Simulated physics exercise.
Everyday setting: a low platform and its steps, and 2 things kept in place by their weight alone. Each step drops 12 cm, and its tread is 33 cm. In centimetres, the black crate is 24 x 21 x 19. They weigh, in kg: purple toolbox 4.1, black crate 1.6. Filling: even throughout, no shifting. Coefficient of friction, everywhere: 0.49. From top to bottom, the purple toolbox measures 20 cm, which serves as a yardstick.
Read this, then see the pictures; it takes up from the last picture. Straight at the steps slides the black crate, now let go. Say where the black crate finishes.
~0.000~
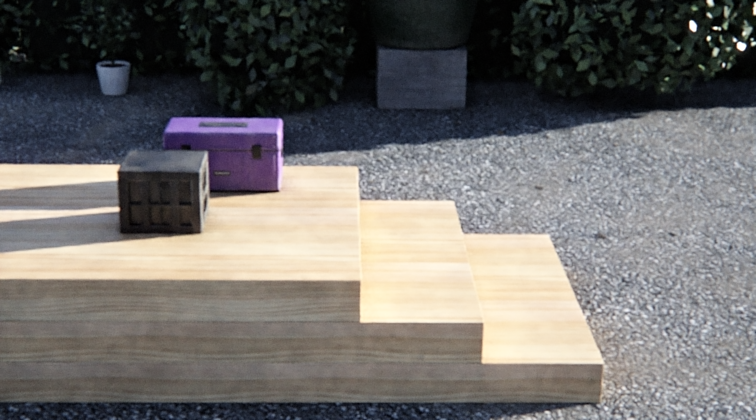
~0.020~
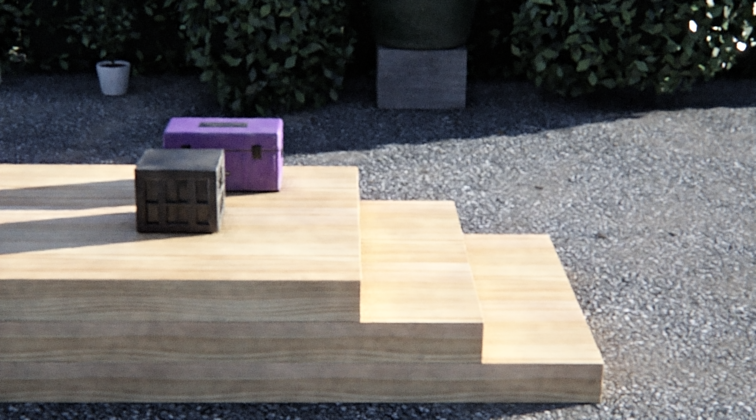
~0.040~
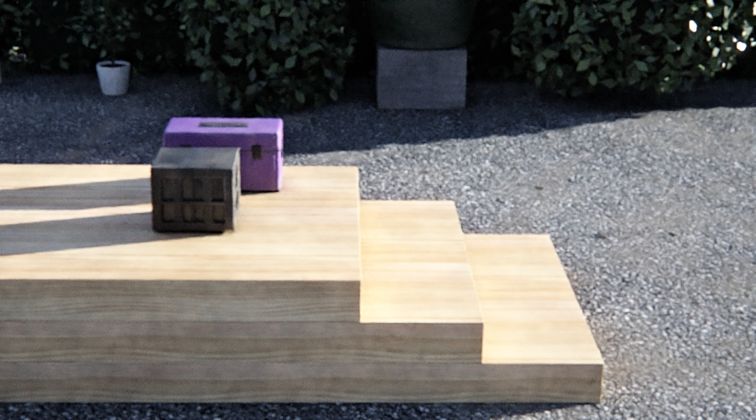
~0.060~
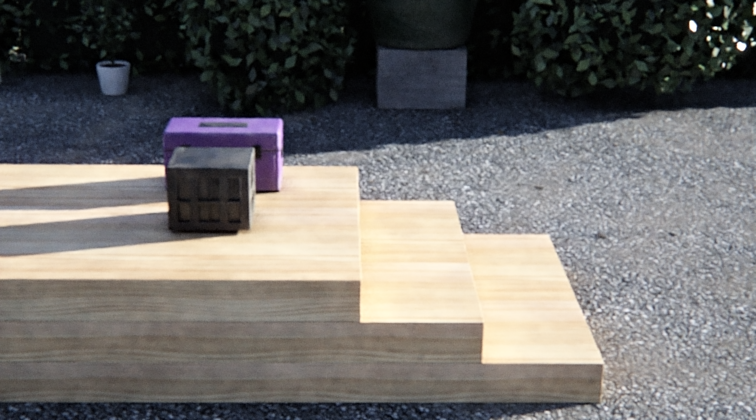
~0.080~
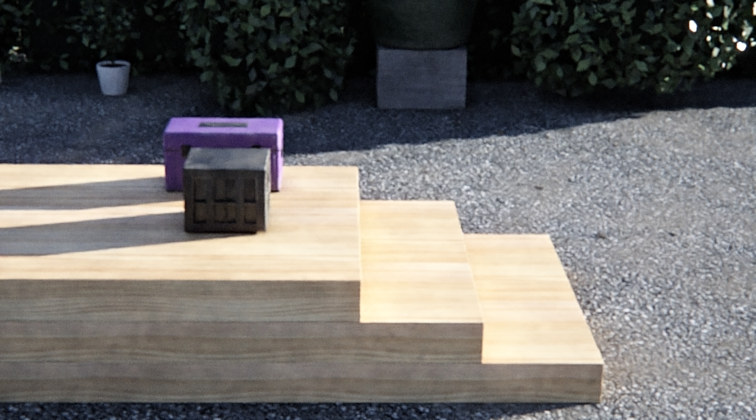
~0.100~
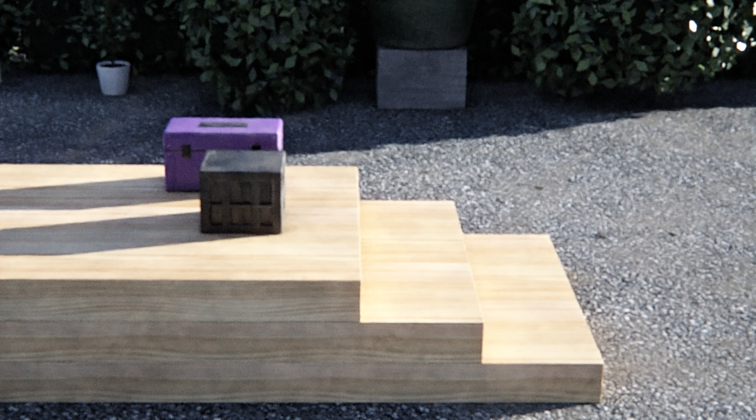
It will halt on a tread.
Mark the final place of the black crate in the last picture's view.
Near (533, 269).
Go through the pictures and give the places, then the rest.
In the first picture, 57 cm of landing left; black crate (165, 191); purple toolbox (224, 154).
In the second picture, 52 cm of landing left; black crate (181, 190); purple toolbox (224, 155).
In the third picture, 48 cm of landing left; black crate (196, 188); purple toolbox (224, 155).
In the fourth picture, 43 cm of landing left; black crate (212, 188); purple toolbox (224, 155).
In the fifth picture, 39 cm of landing left; black crate (228, 189); purple toolbox (224, 155).
In the sixth picture, 34 cm of landing left; black crate (244, 191); purple toolbox (224, 155).
Around 0.30 s, 2 cm of landing left; black crate near (352, 191).
Around 0.60 s, 25 cm past the top edge and 9 cm lower; black crate near (444, 222).
Around 1.50 s, 43 cm past the top edge and 15 cm lower; black crate near (503, 240).
Finally (2.1 s), 52 cm past the top edge and 24 cm lower; purple toolbox still in place (within 12 cm). Final places as that camera would see them, black crate near (533, 269).
